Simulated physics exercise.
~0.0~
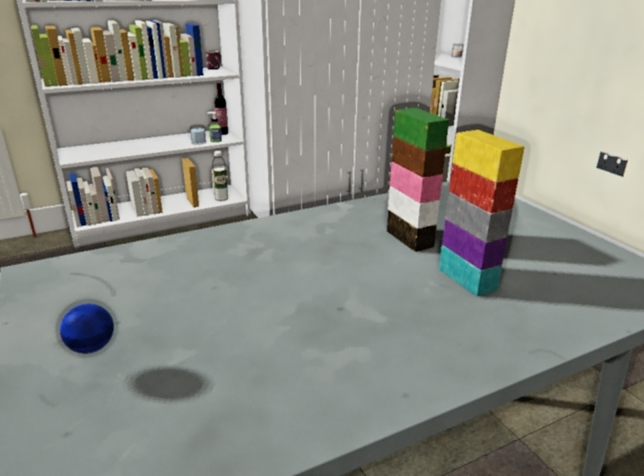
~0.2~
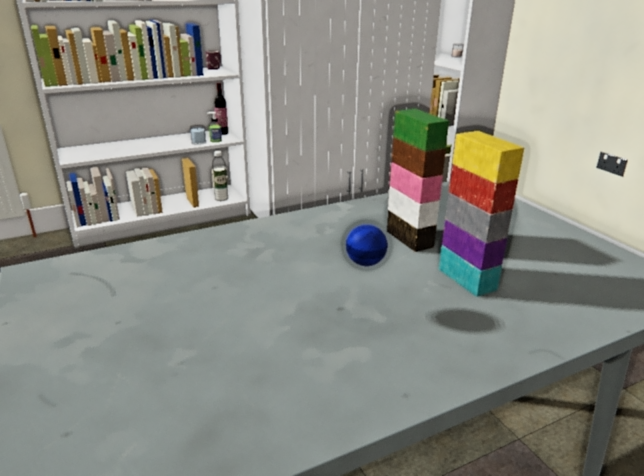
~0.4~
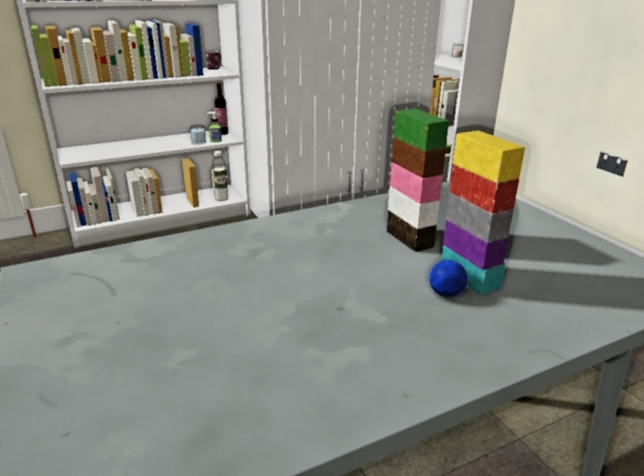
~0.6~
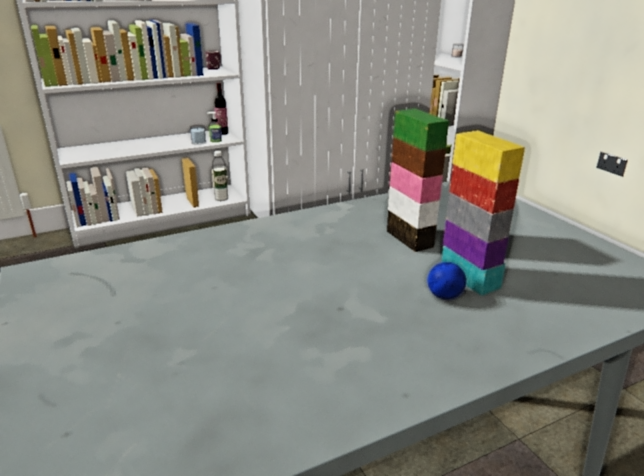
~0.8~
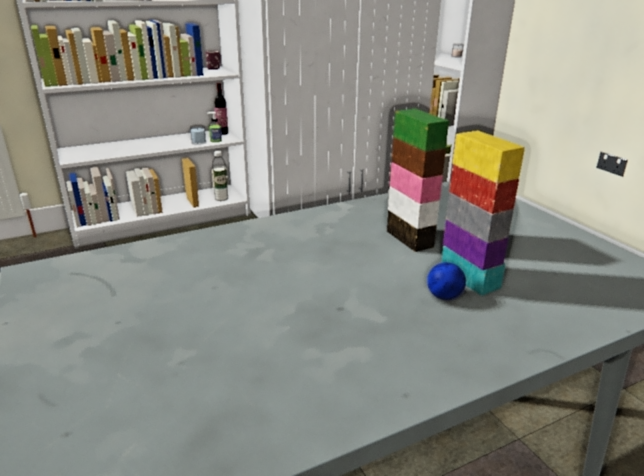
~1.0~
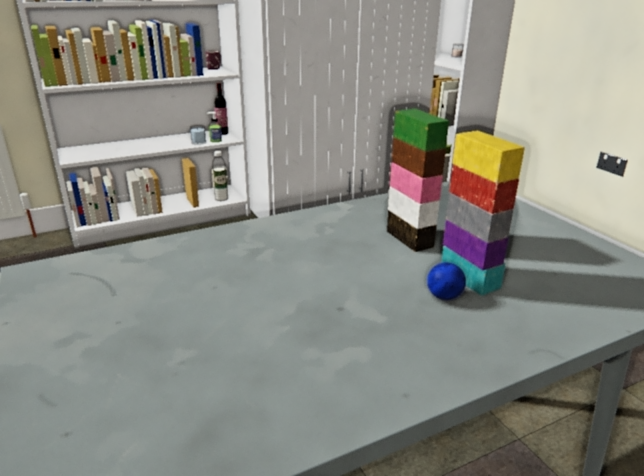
The clip shows a blue ball flying rightward over a grey table toward two adjacent stacks of coloured blocks, dropping beside the turquoise block at the base of the nearer stack and coming to rest there, while both stacks remain standing.
